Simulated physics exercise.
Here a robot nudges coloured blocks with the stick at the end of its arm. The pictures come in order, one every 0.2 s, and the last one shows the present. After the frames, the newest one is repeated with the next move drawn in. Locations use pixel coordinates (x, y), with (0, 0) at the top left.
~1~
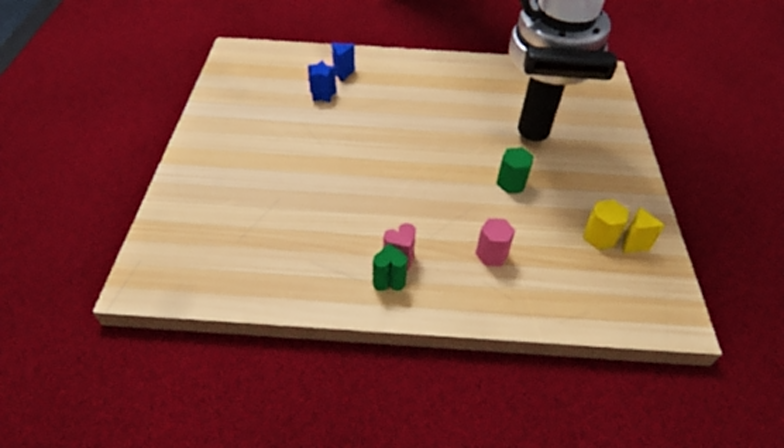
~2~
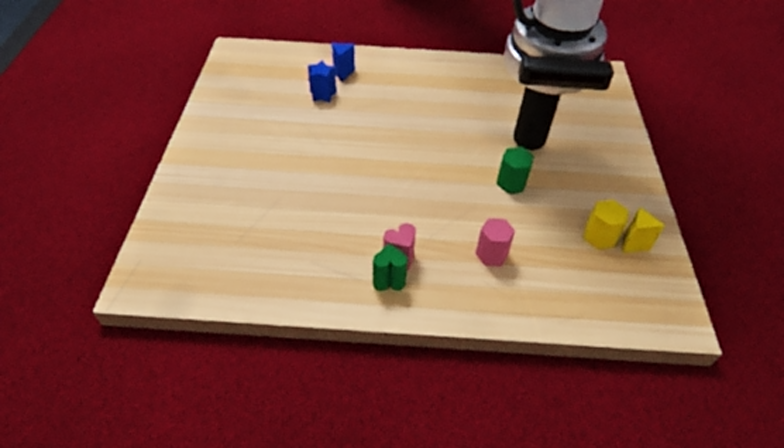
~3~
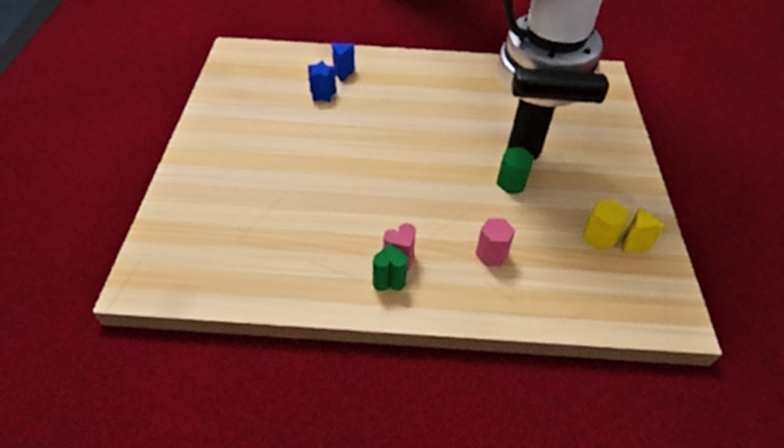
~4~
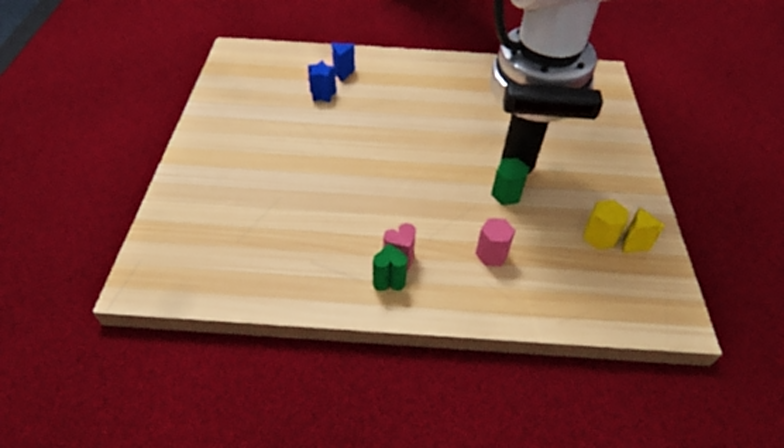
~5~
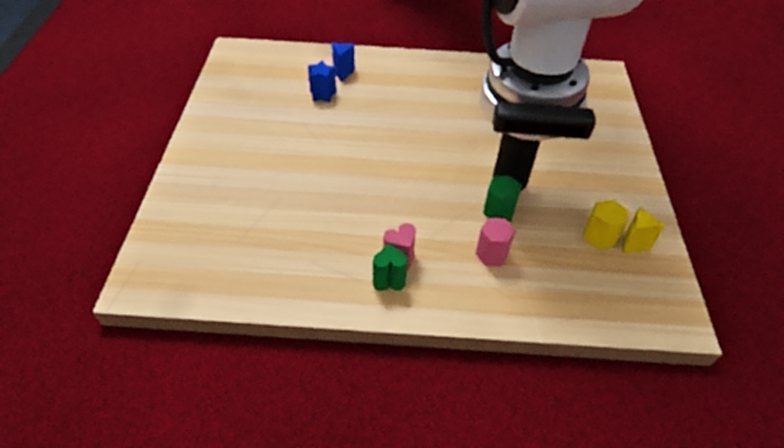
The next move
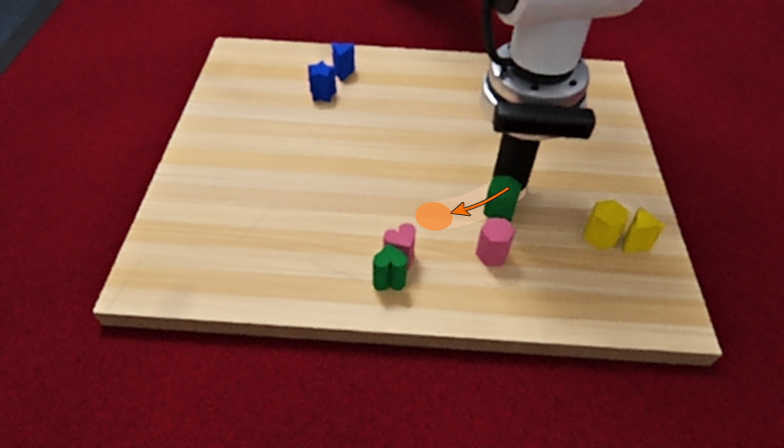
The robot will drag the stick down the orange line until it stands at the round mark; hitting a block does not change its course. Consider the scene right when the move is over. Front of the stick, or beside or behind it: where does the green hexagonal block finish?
At that point it is off to one side or behind.
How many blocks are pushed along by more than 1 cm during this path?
It's going to be one.
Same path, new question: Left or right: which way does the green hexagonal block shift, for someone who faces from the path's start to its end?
To the left.
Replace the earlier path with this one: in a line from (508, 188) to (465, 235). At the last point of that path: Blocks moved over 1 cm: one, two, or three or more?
I'm going with two.
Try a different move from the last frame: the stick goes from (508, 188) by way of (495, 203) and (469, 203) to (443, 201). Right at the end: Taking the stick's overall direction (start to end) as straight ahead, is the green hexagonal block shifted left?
Yes
Path on the board, from (508, 188) by way of (475, 206) to (434, 216).
The first path, step by step. One third of the way, stick (488, 194); green hexagonal block (496, 201), turned 45° anticlockwise.
Two thirds of the way, stick (463, 204); pink hexagonal block (499, 233); green hexagonal block (489, 208), turned 80° anticlockwise.
At the end, stick (435, 209); pink heart block in place; pink hexagonal block (499, 233); green hexagonal block (489, 208), turned 80° anticlockwise.
